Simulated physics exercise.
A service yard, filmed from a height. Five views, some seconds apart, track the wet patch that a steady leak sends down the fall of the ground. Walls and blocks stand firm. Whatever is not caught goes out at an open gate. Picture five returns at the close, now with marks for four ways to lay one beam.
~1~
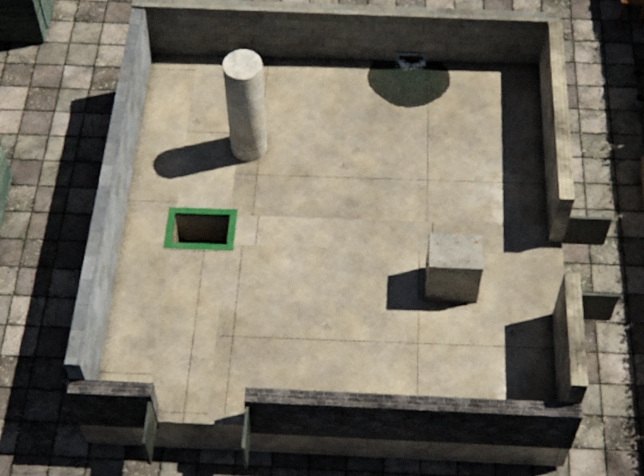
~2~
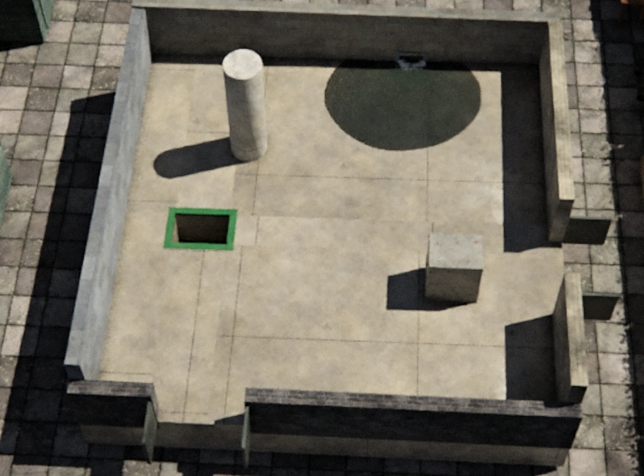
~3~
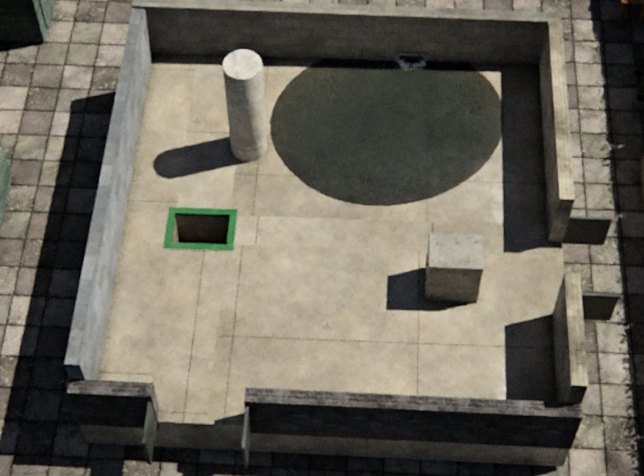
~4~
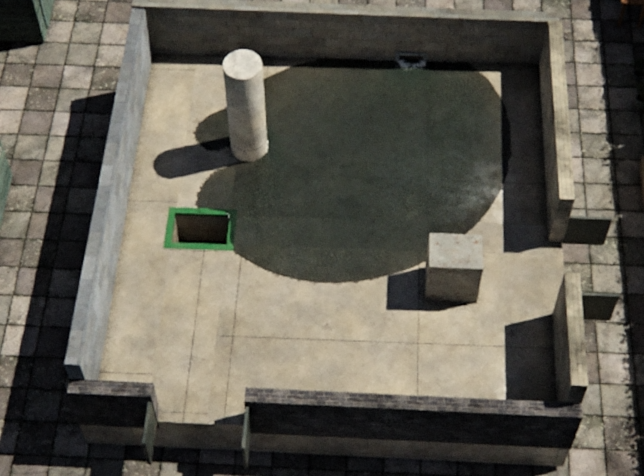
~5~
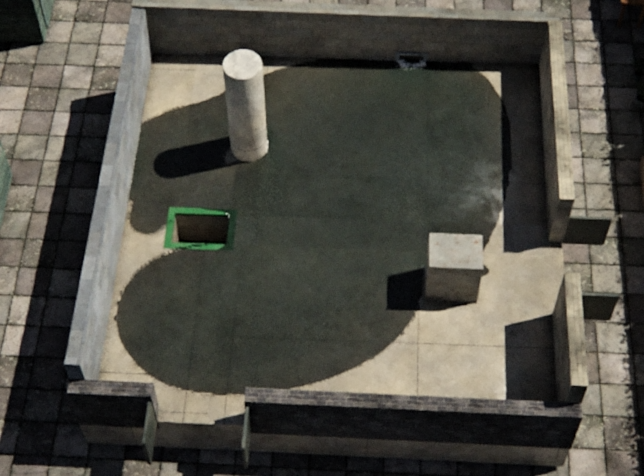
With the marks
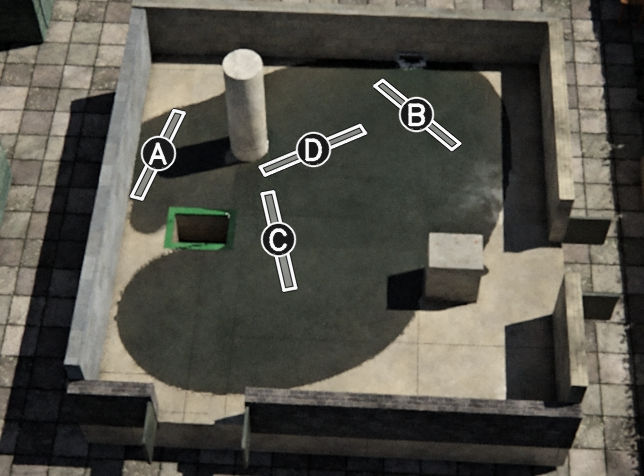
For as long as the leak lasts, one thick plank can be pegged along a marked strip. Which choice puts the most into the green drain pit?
The answer is place A.
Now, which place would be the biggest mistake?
B it is.
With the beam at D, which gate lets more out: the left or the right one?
The left gate.
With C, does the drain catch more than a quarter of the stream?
No, it does not.
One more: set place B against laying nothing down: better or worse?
It is worse.
On the marked copy, A from (136, 197) to (179, 111); B from (378, 83) to (455, 146); C from (267, 192) to (289, 289); D from (262, 171) to (362, 129).
With A, about 22 % of the stream runs into the green drain pit, about 77 % out by the gates.
With B, about 10 % of the stream runs into the green drain pit, about 89 % out by the gates.
With C, about 14 % of the stream runs into the green drain pit, about 83 % out by the gates.
With D, about 13 % of the stream runs into the green drain pit, about 86 % out by the gates.
